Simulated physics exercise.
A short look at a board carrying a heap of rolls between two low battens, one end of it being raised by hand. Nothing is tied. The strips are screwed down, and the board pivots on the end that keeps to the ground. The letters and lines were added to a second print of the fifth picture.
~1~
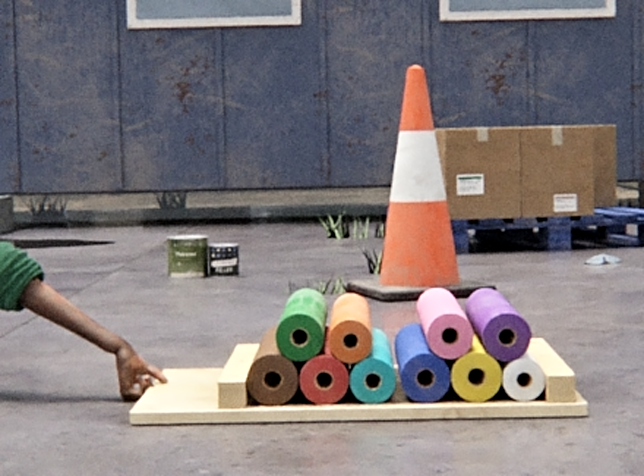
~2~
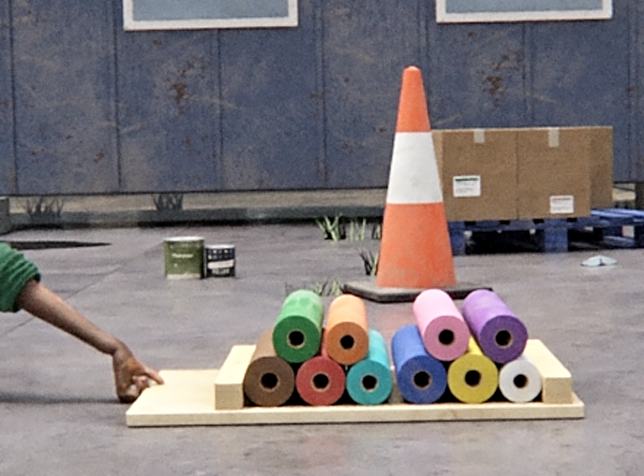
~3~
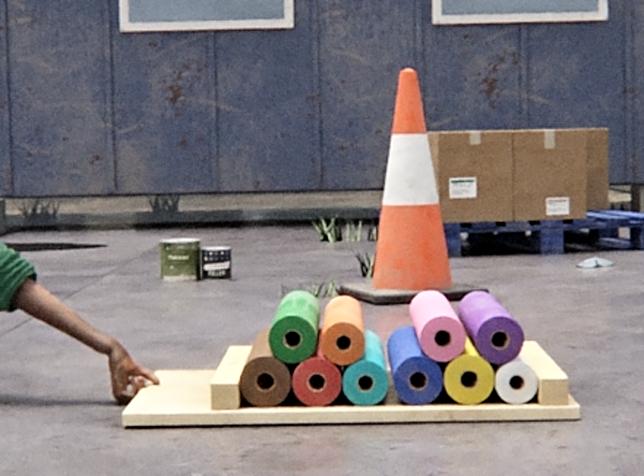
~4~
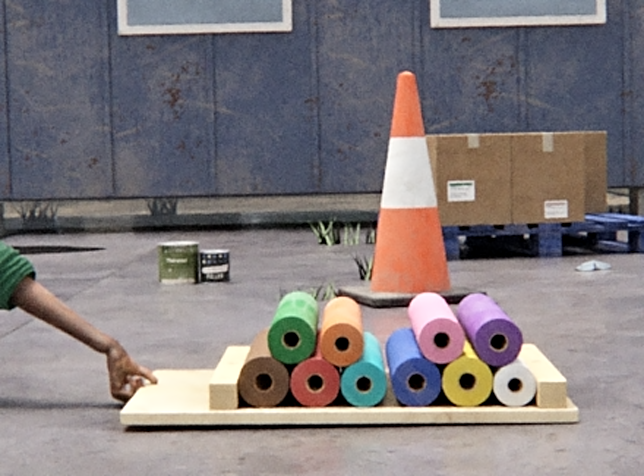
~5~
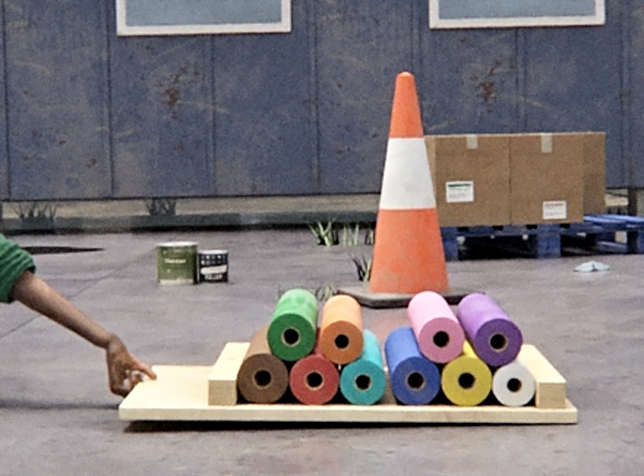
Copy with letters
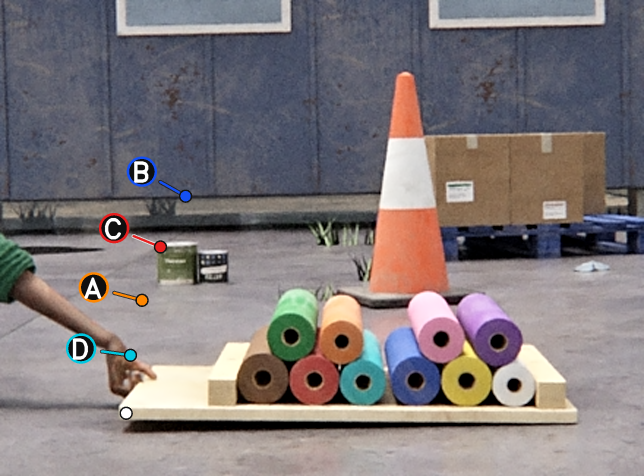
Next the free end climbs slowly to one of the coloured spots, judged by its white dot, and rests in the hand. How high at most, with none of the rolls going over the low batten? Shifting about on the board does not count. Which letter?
Up to A.
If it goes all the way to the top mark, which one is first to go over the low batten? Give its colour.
It is the purple one.
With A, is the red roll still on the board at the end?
The red roll: Yes.
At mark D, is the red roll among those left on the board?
The red roll: Yes.
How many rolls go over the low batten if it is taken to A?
With A, none.
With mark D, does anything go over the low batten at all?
No.
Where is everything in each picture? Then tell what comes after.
In the first frame, white roll (524, 380); orange roll (351, 341); purple roll (507, 337).
In the second frame, purple roll (503, 339); pink roll (446, 337).
In the third frame, board (350, 380); brown roll (265, 381); red roll (317, 382); yellow roll (469, 380).
In the fourth frame, board (349, 382); brown roll (263, 382); red roll (315, 383); yellow roll (468, 382).
In the fifth frame, board (348, 379); brown roll (262, 378); red roll (314, 380).
On the marked copy, A at (142, 300); B at (185, 196); C at (161, 247); D at (130, 355); the white dot at (126, 413).
Following A. Soon after the start, board at 13°.
Later, board at 16°.
In the end, board at 16°, none over the low batten.
As for the rest, B four over the low batten (orange, purple, pink, green); C one over the low batten (purple); D none over the low batten.
